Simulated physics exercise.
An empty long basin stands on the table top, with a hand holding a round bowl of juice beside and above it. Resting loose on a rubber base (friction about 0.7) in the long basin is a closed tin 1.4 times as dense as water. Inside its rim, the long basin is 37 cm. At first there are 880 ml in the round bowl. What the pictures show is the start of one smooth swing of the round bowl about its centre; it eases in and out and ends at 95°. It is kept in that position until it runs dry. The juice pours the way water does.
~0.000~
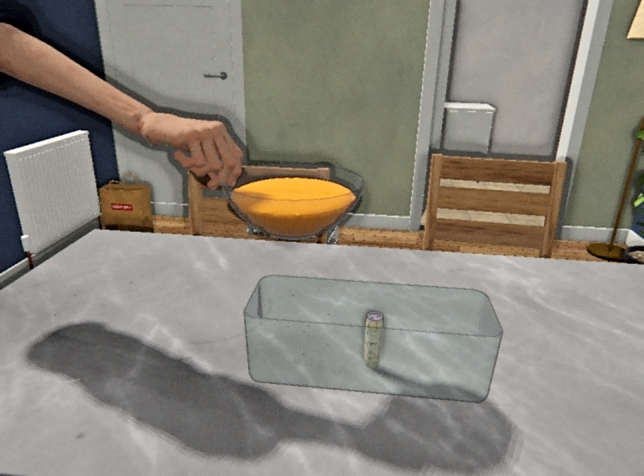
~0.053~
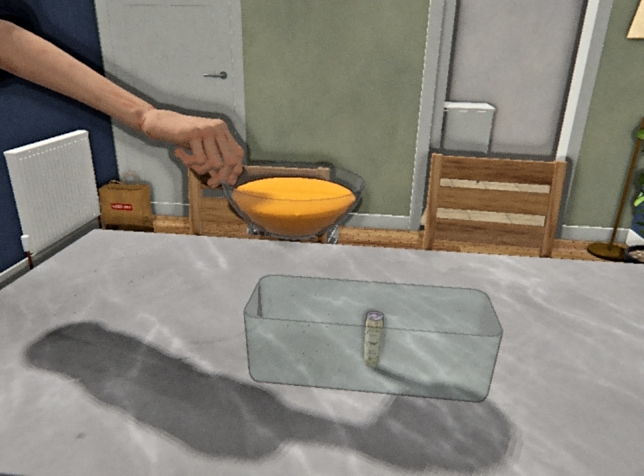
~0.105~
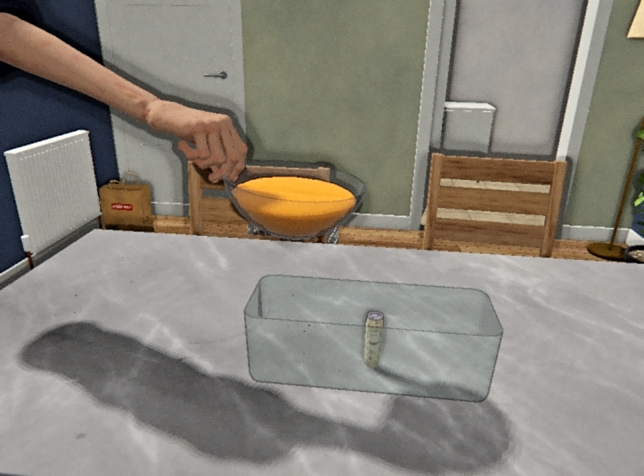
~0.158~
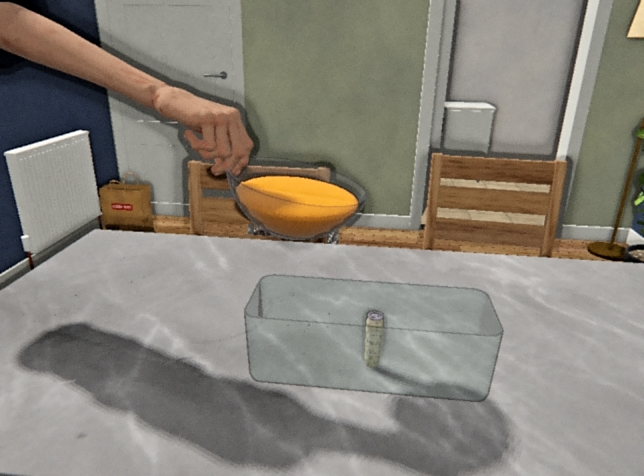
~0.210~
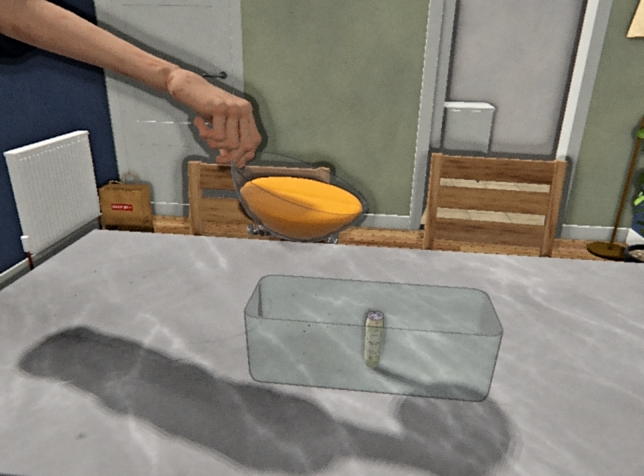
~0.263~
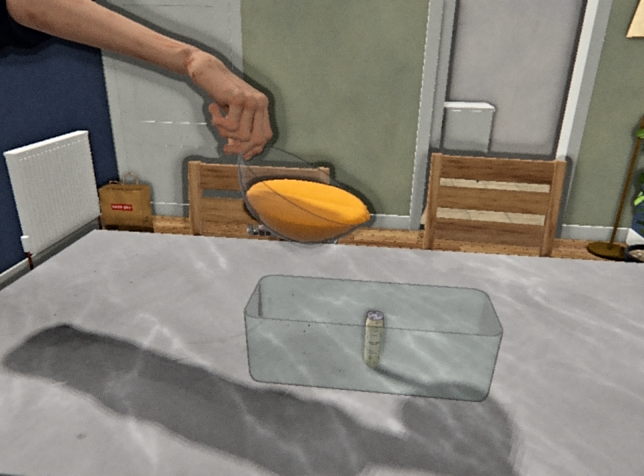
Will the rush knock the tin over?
I expect it will stay vertical.
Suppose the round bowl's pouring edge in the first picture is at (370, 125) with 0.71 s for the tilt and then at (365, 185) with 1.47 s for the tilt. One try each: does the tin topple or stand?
First it tips over; then it stays on its base.
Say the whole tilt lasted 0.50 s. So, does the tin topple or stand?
Then the tin does not tip.
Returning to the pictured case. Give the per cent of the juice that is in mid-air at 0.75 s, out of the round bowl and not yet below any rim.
Something like 9 per cent of the total.
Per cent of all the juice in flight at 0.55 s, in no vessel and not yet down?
Around 44 in a hundred.
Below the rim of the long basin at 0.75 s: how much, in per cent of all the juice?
84 per cent or thereabouts.
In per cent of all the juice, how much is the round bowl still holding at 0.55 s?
Portion remaining: Approx. 12 per cent.
Then, 0.55 s in, the tilt is 83° and 12 per cent is still to pour; the tin stands where it began.
Then, 0.75 s in, the tilt is 95° and 0 per cent is still to pour; the tin stands where it began.
Then, 0.97 s in, the tilt is 95° and 0 per cent is still to pour; the tin leans 7°.
Then, 1.21 s in, the tilt is 95° and 0 per cent is still to pour; the tin stands where it began.
Finally, the tin stands where it began.
